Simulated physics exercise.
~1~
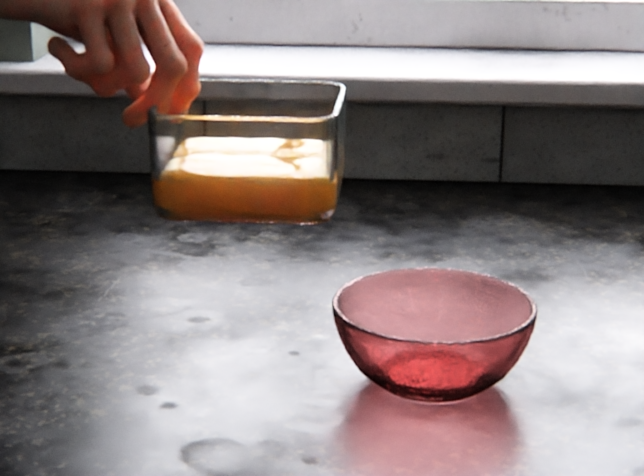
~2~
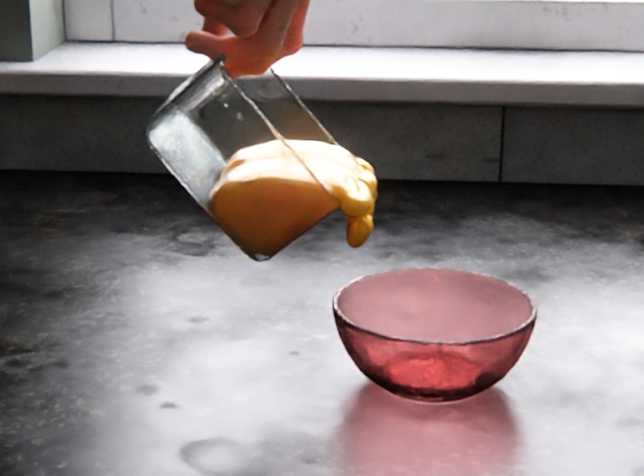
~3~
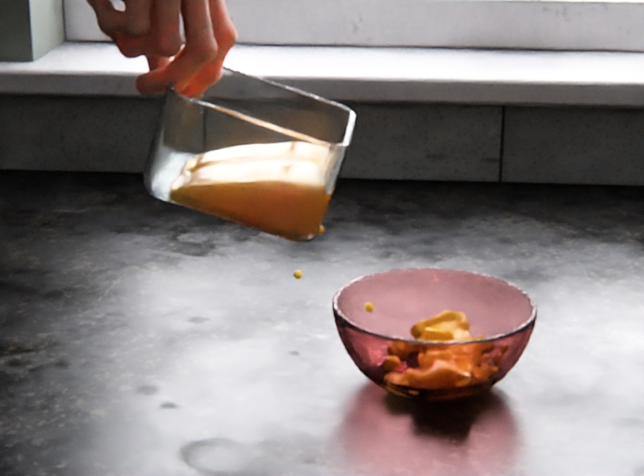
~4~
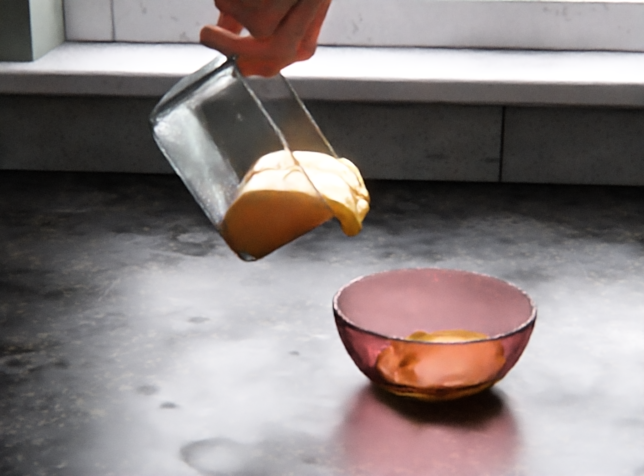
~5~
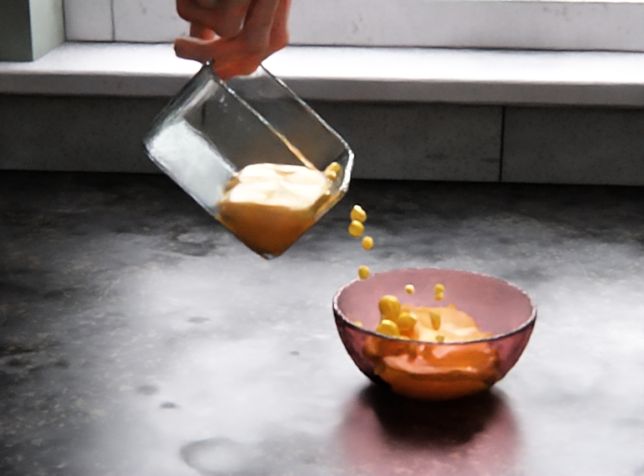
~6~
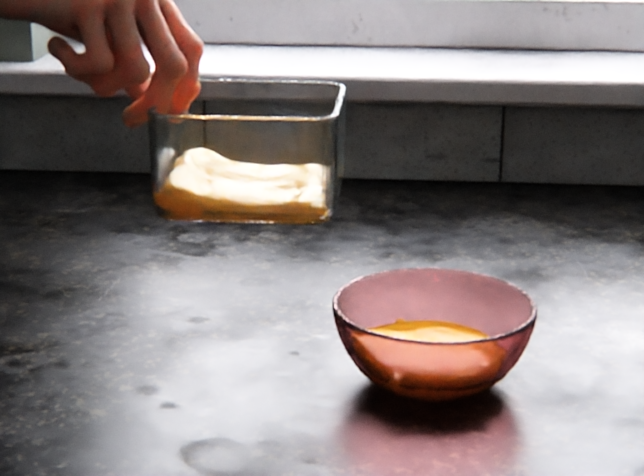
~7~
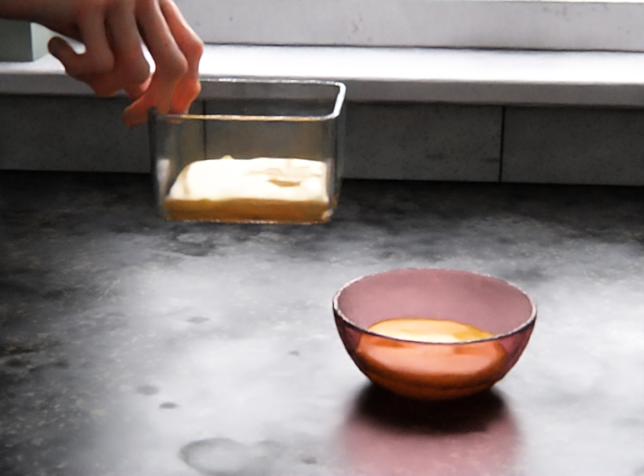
Orange juice slid out of a clear oblong tub as a hand tipped it toward a small pinkish-red glass bowl, eased it back, then tipped it again before levelling it, leaving the bowl partly filled and some juice still in the tub.
